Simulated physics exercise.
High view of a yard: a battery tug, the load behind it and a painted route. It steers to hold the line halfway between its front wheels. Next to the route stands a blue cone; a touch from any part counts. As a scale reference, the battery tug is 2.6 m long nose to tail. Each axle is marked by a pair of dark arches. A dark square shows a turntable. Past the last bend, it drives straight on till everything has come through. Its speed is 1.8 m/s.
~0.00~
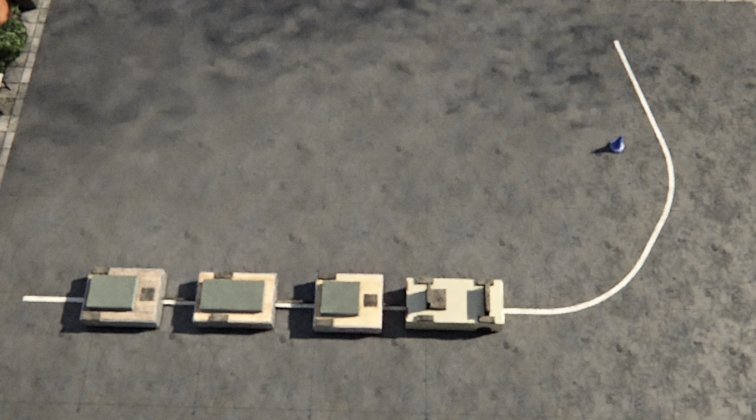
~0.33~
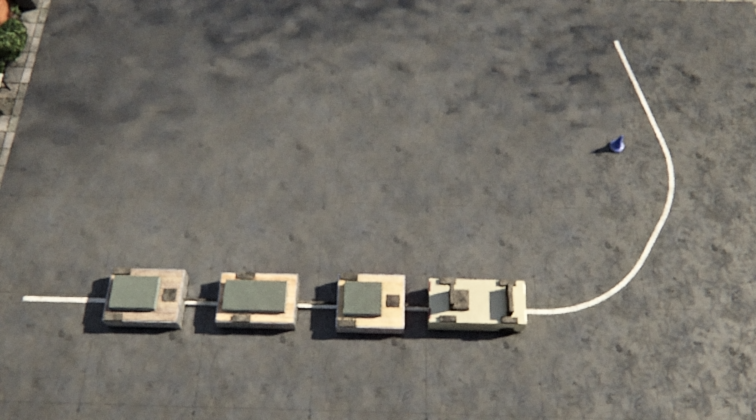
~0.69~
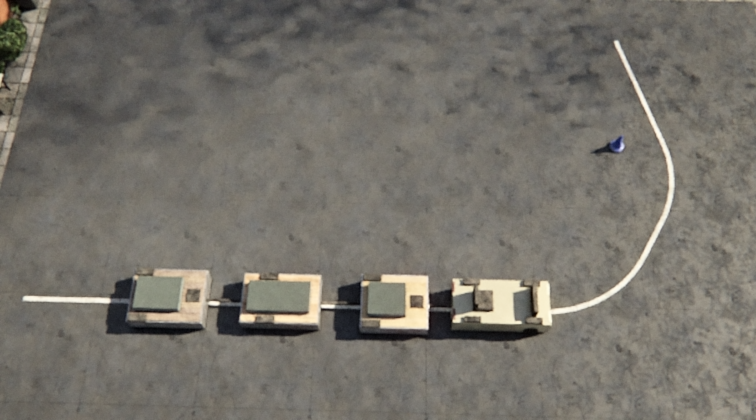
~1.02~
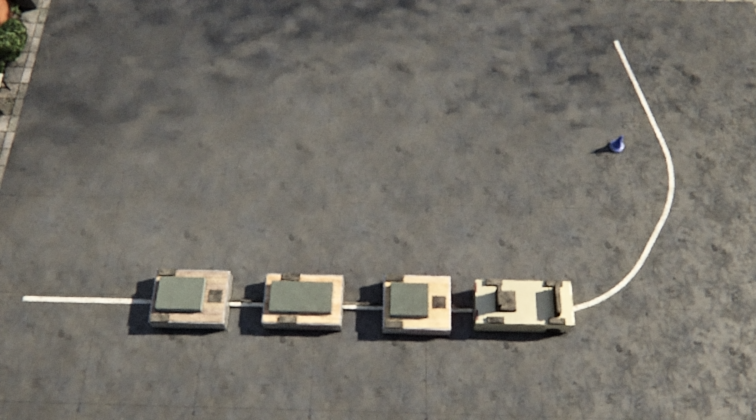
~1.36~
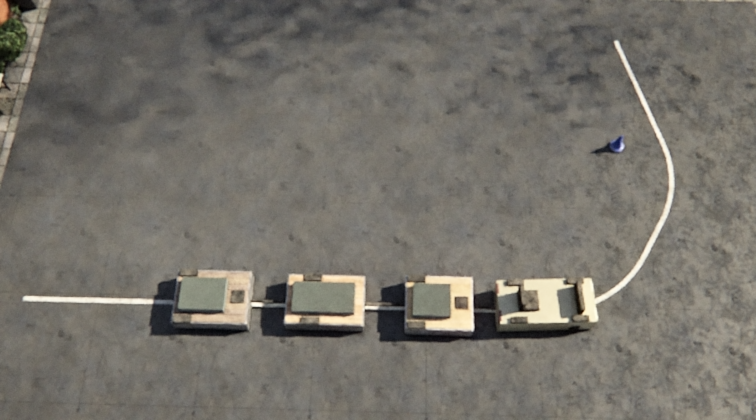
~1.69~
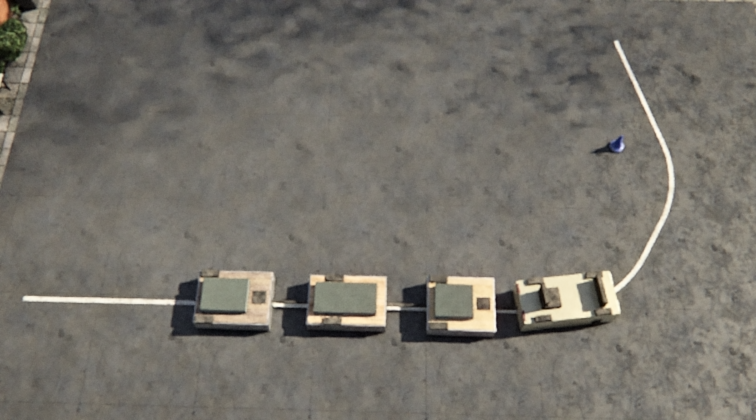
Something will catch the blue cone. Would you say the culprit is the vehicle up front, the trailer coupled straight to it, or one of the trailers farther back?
I would say a trailer farther back.
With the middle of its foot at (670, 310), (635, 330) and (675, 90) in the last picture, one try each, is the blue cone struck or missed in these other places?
Try 1 untouched, try 2 untouched, try 3 untouched.
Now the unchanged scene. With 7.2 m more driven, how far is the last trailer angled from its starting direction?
The last trailer ends up roughly 5° off its starting direction.
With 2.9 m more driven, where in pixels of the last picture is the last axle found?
Estimated position: Close to (307, 299).
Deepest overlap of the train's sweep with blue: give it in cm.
Blue about 50.
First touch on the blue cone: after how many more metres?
11.5 m.
Then, 4.0 s in, the last axle is at (349, 300) of the last picture, on the line.
Then, 6.3 s in, the last axle is at (483, 298) of the last picture, 15 cm off the line.
Then, 8.0 s in, the last axle is at (574, 267) of the last picture, 95 cm off the line; the second trailer has hit blue.
Then, 8.6 s in, the last axle is at (597, 248) of the last picture, 110 cm off the line.
Then, 13.2 s in, the last axle is at (612, 27) of the last picture, 20 cm off the line; 1 of 1 struck in all.
